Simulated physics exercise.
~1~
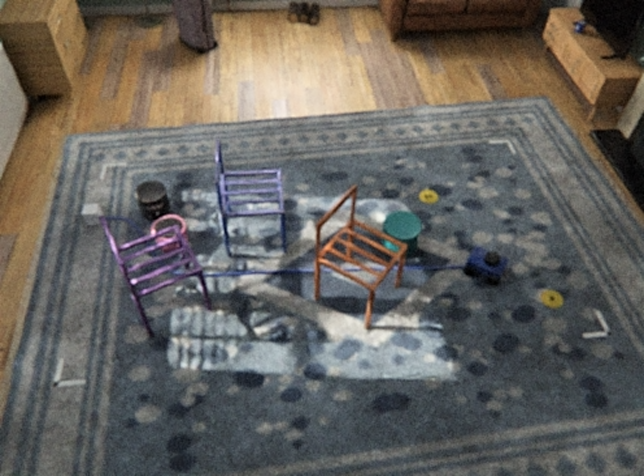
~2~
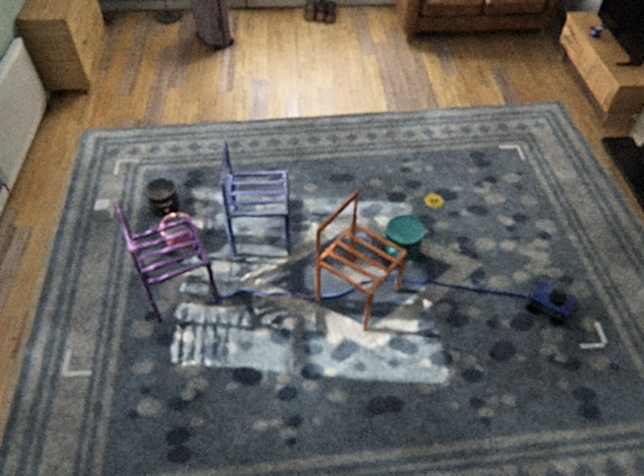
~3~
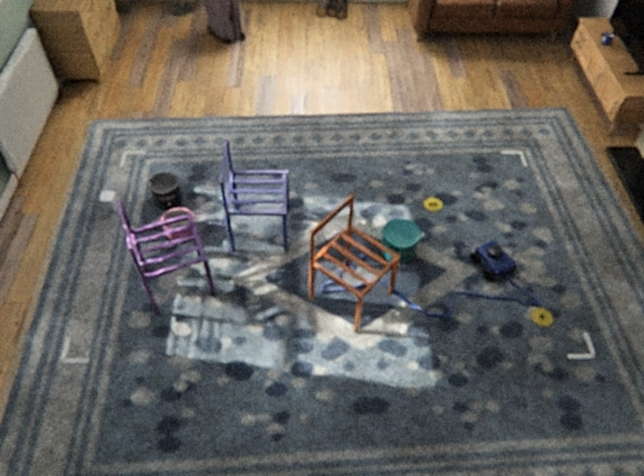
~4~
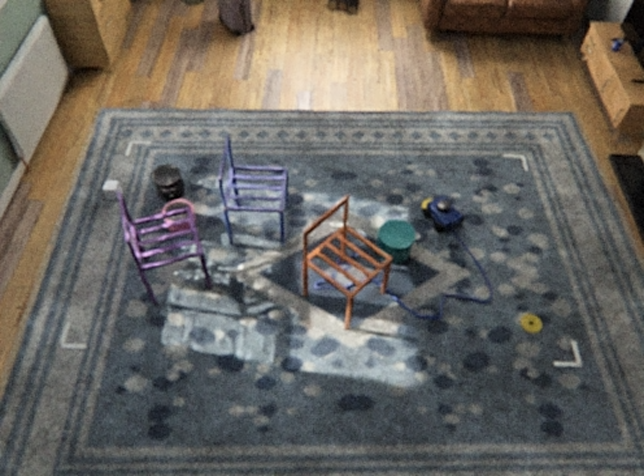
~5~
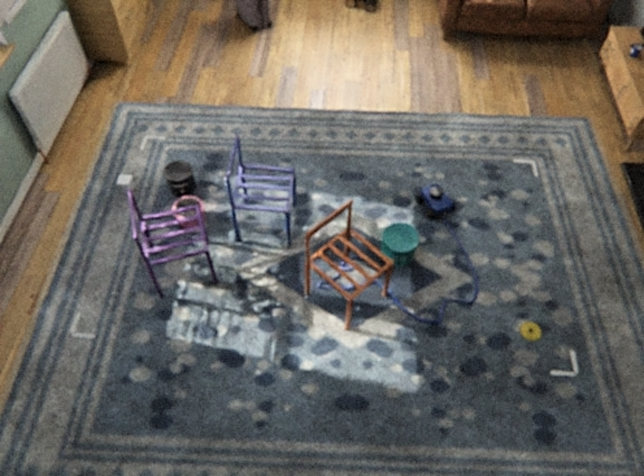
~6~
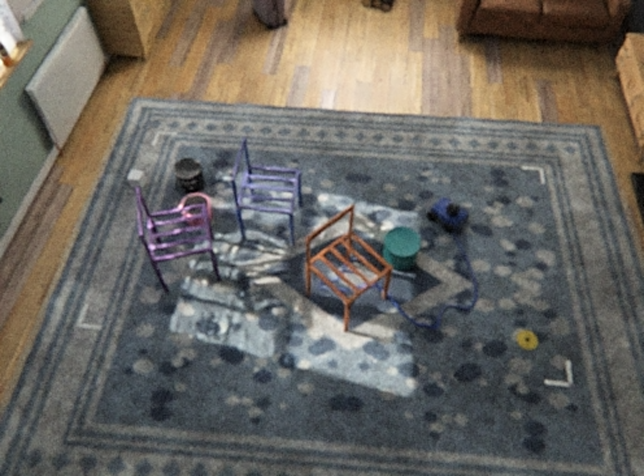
A small blue cart trailing a lead drives right, then turns back and stops behind the teal bin.
